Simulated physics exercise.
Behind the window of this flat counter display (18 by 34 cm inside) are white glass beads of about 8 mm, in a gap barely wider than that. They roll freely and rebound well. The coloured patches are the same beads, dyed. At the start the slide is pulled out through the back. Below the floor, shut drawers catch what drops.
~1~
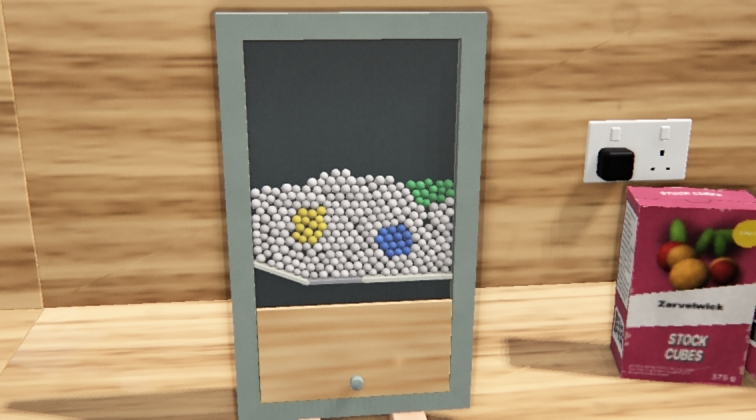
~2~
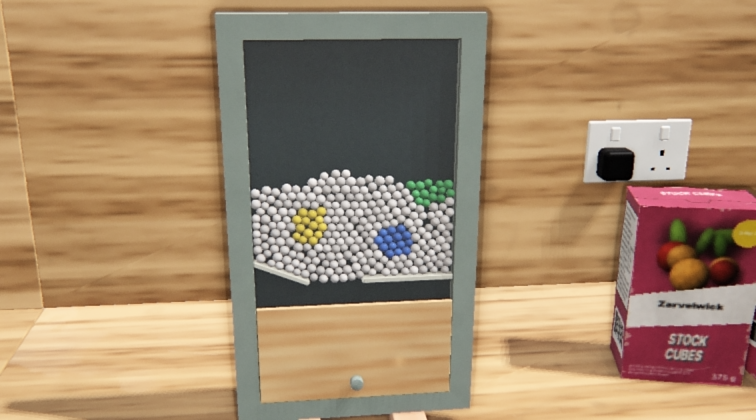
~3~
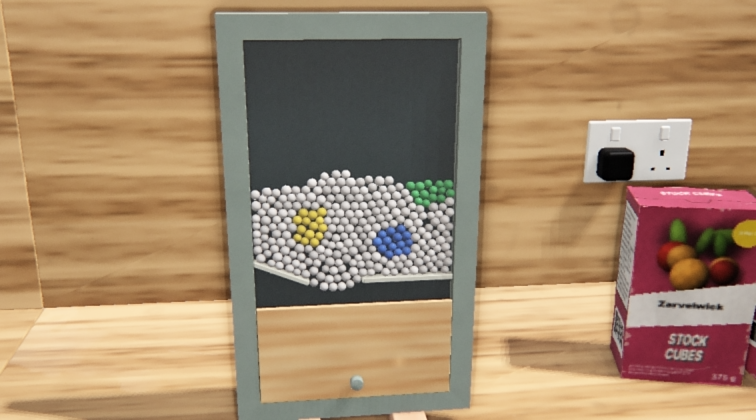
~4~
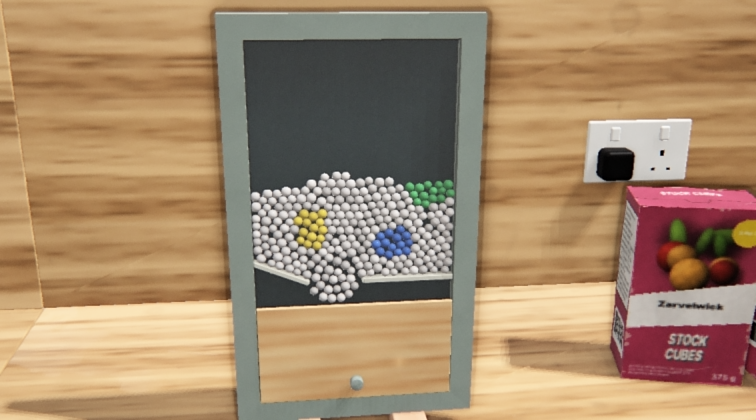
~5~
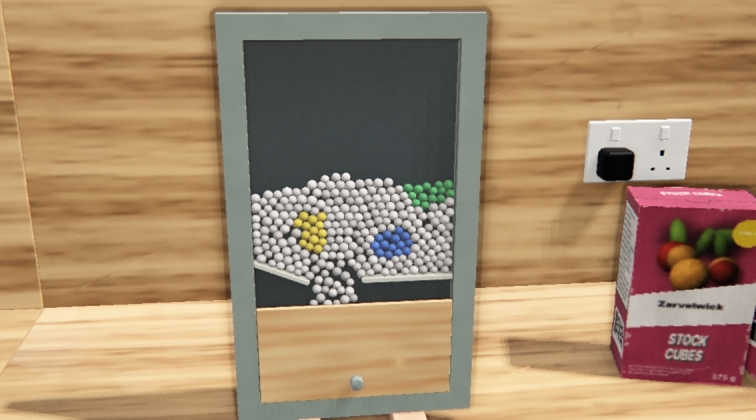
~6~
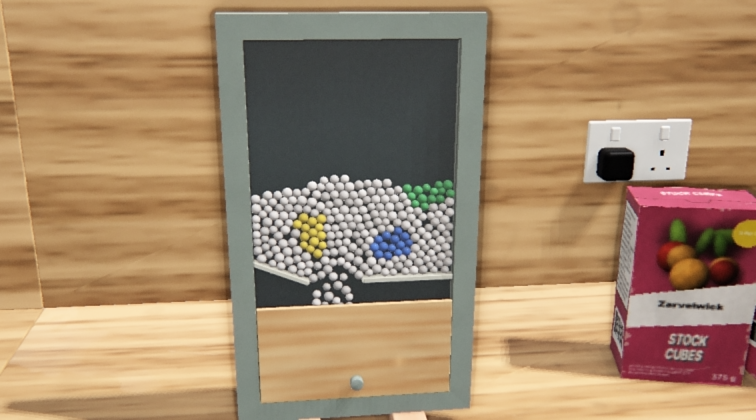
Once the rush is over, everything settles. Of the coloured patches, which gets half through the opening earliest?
Yellow.
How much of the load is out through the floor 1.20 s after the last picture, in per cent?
Some 90 per cent.
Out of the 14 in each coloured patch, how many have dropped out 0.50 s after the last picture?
Yellow 14, blue 4, green 0.
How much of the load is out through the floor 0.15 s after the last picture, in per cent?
About 25 per cent.
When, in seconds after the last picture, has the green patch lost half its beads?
At about 0.6 s.
Then, 0.15 s after the last picture, 25 % are out; out of 14, yellow 3, blue 0, green 0.
Then, 0.50 s after the last picture, 65 % are out; out of 14, yellow 14, blue 4, green 0.
Then, 1.20 s after the last picture, 90 % are out; out of 14, yellow 14, blue 14, green 12.
At rest 2.8 s after the last picture, 95 % are out; out of 14, yellow 14, blue 14, green 13; half out at yellow 0.19 s, blue 0.62 s, green 0.70 s.
